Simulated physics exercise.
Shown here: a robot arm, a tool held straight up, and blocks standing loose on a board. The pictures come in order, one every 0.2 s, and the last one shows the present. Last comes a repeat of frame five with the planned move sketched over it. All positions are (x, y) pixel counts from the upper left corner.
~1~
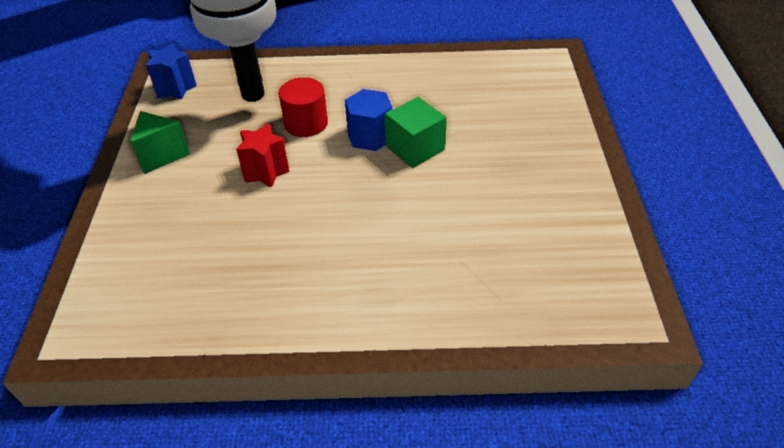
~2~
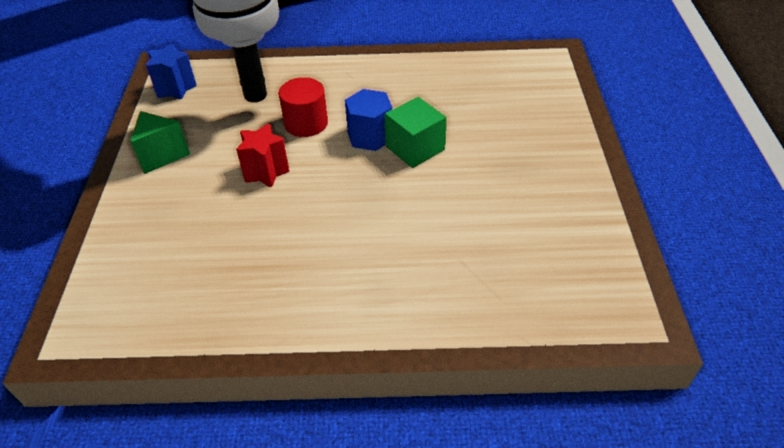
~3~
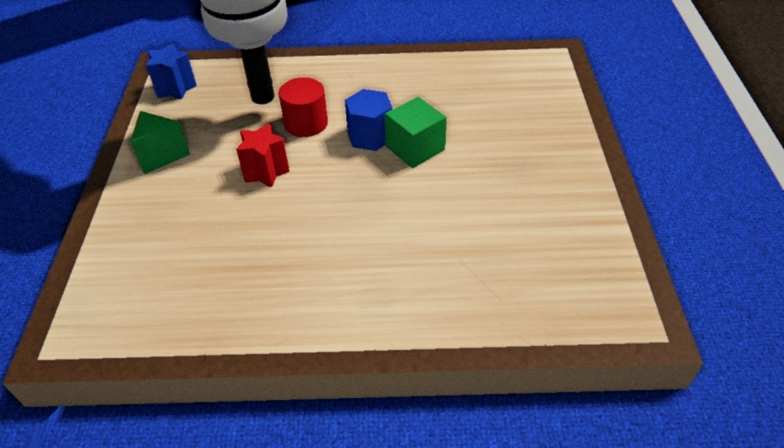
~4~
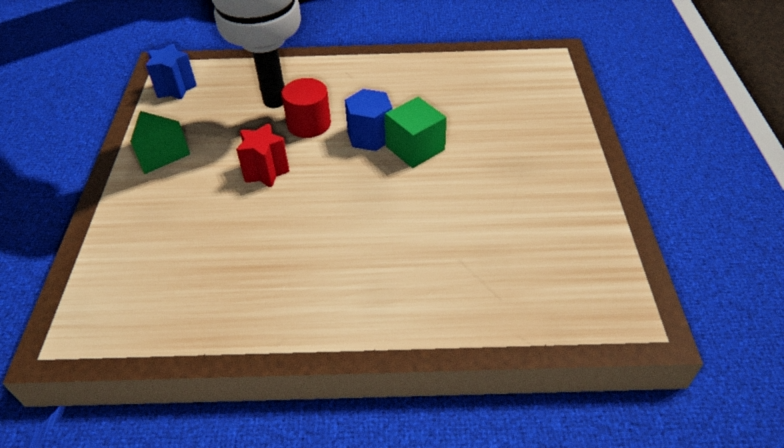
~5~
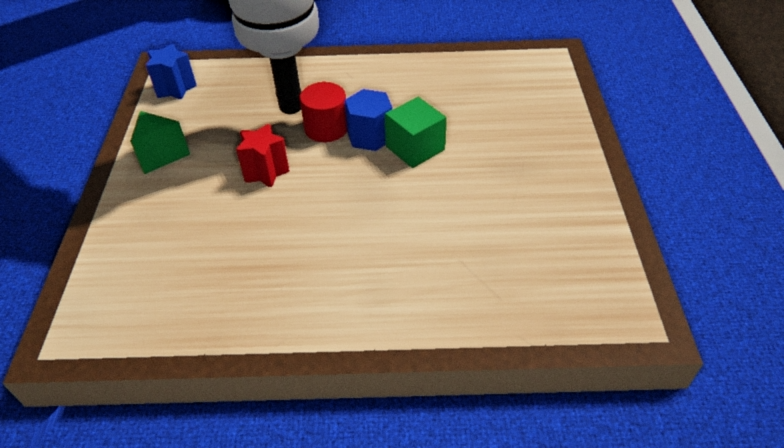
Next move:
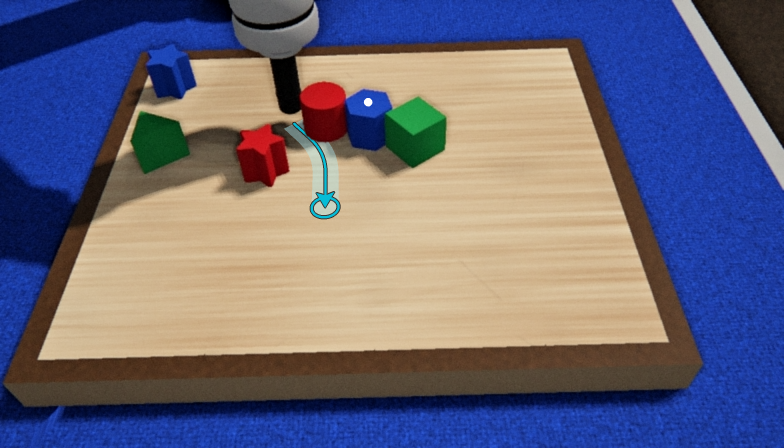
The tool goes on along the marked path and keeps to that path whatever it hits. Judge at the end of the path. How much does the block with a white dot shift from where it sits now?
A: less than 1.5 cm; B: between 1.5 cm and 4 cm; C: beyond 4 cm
The one that fits is B, between 1.5 cm and 4 cm.
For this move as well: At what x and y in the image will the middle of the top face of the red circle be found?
Answer: (343, 99).
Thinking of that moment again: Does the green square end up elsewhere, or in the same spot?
The block in question is displaced by the end.
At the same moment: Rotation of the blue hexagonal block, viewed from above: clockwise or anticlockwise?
Answer: Clockwise.
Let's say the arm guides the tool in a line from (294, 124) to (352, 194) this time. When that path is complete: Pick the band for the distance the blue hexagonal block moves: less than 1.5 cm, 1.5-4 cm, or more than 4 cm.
From 1.5 to 4 cm.
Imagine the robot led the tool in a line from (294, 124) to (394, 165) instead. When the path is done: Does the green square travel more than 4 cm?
No.
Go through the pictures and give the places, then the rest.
The first frame shows tip of the tool (253, 96), middles of tops, red star block (258, 138), red circle (301, 90), blue hexagonal block (368, 102), green square (416, 114).
The second frame shows tool (256, 97), nothing pushed.
The third frame shows tool (263, 99), nothing pushed.
The fourth frame shows tool (275, 102), red circle (304, 90).
The fifth frame shows tool (291, 108), red star block (258, 138), red circle (322, 94), blue hexagonal block (368, 102), green square (416, 114).
The line goes from (294, 124) via (317, 146) and (326, 174), ending at (325, 207); the dot is on the blue hexagonal block.
On the path given first. One third of the way, tool (315, 130); red circle (343, 99); blue hexagonal block (391, 97), turned 30° clockwise; green square (426, 118).
Two thirds of the way, tool (323, 159); red circle (343, 99); blue hexagonal block (391, 97), turned 30° clockwise; green square (426, 118).
At the end, tool (323, 192); red star block unmoved; red circle (343, 99); blue hexagonal block (391, 97), turned 30° clockwise; green square (426, 118).
